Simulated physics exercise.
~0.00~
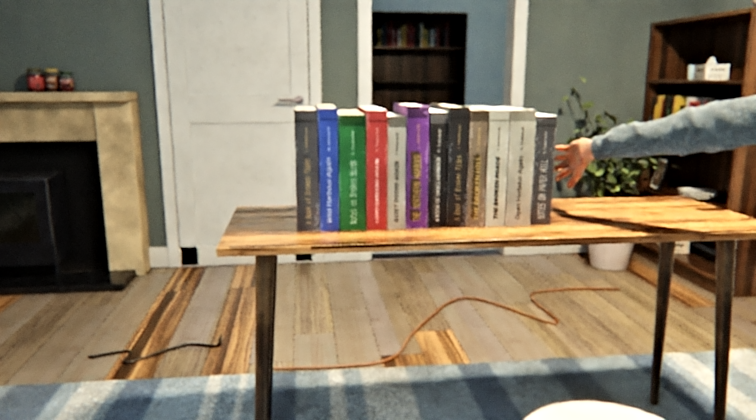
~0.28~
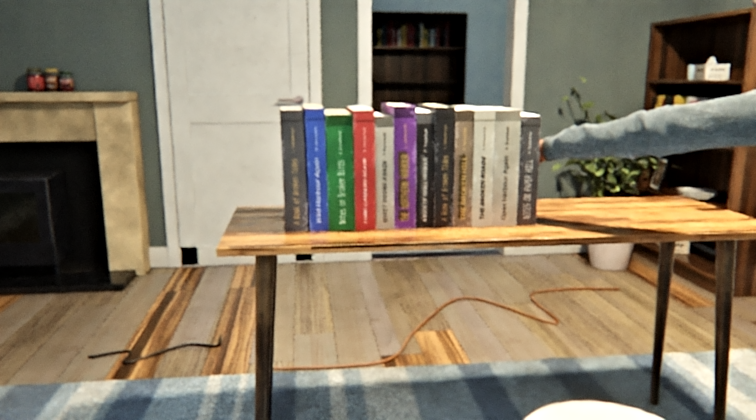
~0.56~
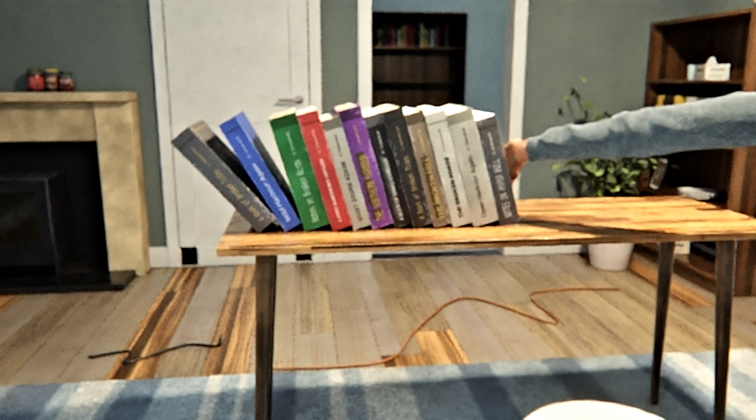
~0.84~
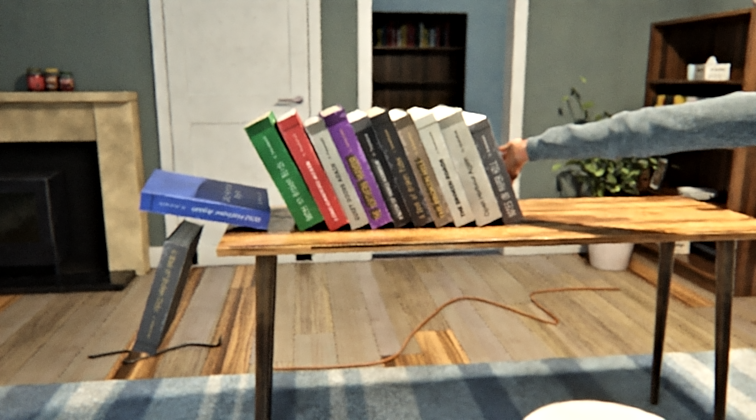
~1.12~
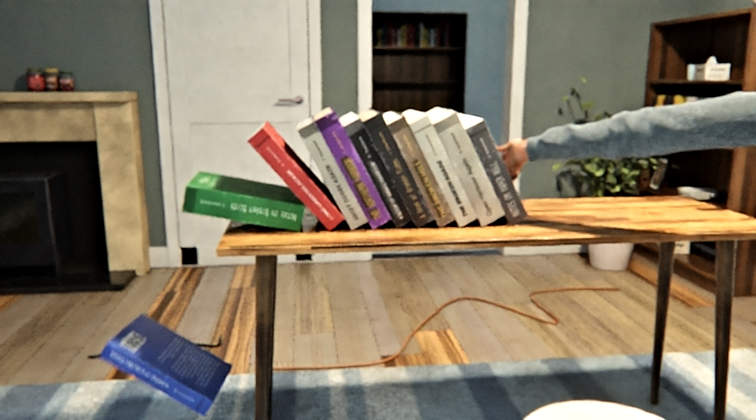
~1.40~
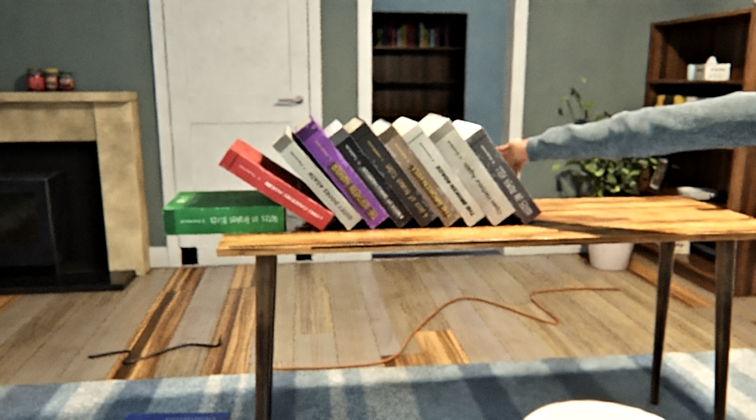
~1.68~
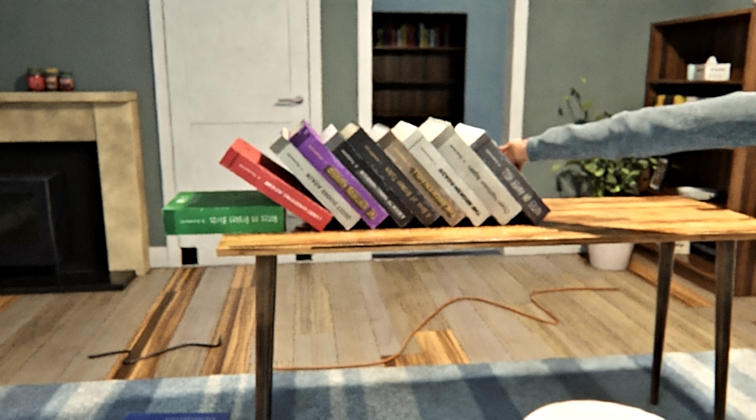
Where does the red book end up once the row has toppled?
It stays up on the table, leaning steeply to the left beside the fallen green book.
A row of upright books on a wooden table slides left as a hand reaching in from the right pushes against its far end. The books begin to lean left, and the dark one at the front of the row tips off the table's left end. The blue book topples after it and drops toward the rug. The green book then falls onto its side, jutting out past the edge, while the red one slumps down toward it. At the end, the green book lies flat, the red book leans low beside it, and the others remain slanted on the table.
